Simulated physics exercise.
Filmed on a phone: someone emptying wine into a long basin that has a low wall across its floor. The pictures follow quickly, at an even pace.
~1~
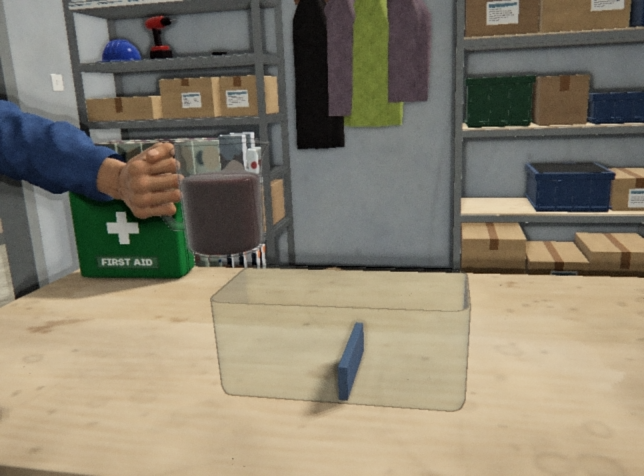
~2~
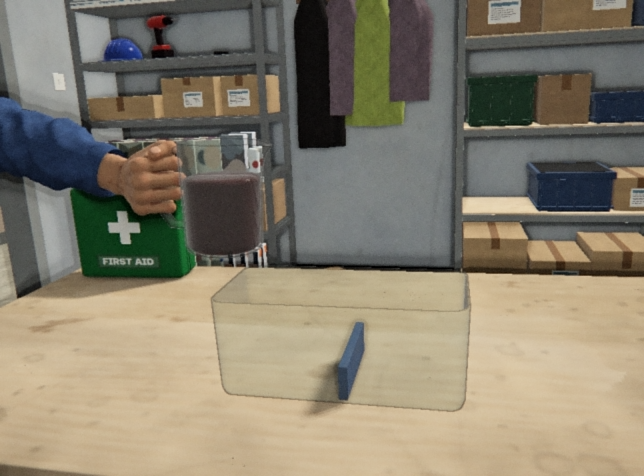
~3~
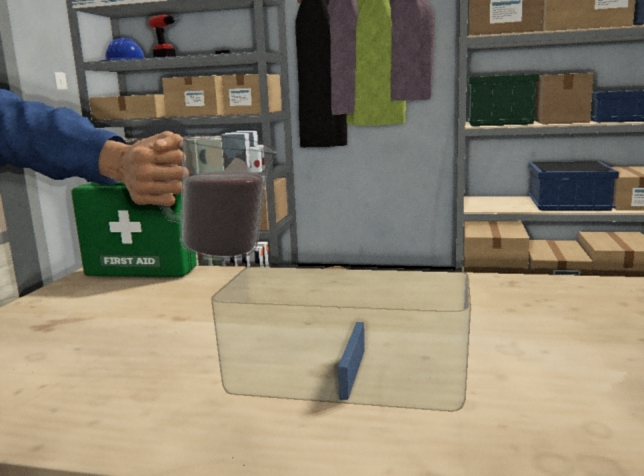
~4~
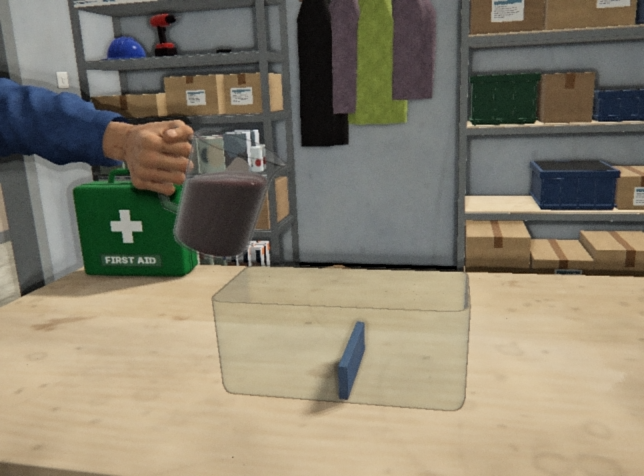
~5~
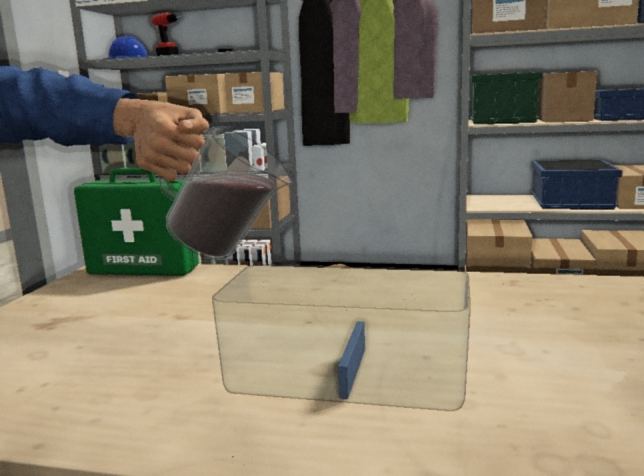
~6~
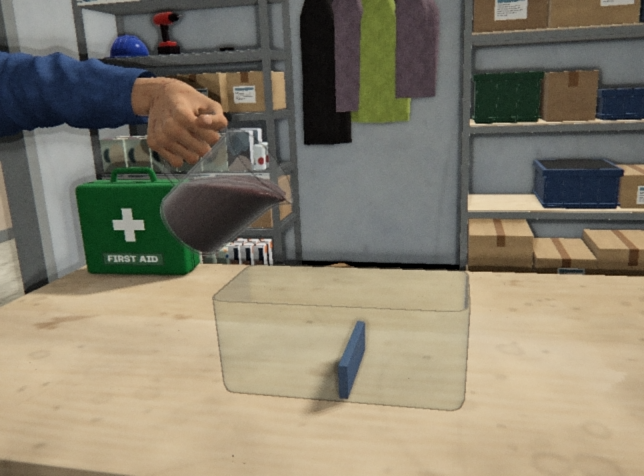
At the start, a hand at the left holds a clear container of dark wine nearly upright above a long, see-through basin with a low blue wall across its floor. The hand then tilts the container steadily to the right, lowering its pouring edge while the wine shifts toward that side.
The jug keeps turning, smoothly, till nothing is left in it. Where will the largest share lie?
Most lies in the left-hand part.
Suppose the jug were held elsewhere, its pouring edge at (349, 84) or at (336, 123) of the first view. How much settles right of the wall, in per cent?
First some 70, then 90 per cent.
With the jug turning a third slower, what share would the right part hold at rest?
Some 5 per cent.
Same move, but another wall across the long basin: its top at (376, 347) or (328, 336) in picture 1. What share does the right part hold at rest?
First some 10, then 30 per cent.
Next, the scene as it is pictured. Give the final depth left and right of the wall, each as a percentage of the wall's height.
Some 60 per cent left and 10 right.
A moment on, the tilt is 110° and 56 per cent is still to pour, 24 is left of the wall and 0 right of it.
Next, the tilt is 111° and 14 per cent is still to pour, 73 is left of the wall and 1 right of it.
Then the tilt is 111° and 2 per cent is still to pour, 87 is left of the wall and 3 right of it.
Later the tilt is 111° and 0 per cent is still to pour, 90 is left of the wall and 4 right of it.
Finally, 87 per cent lies left of the wall, 8 right of it and 6 outside.
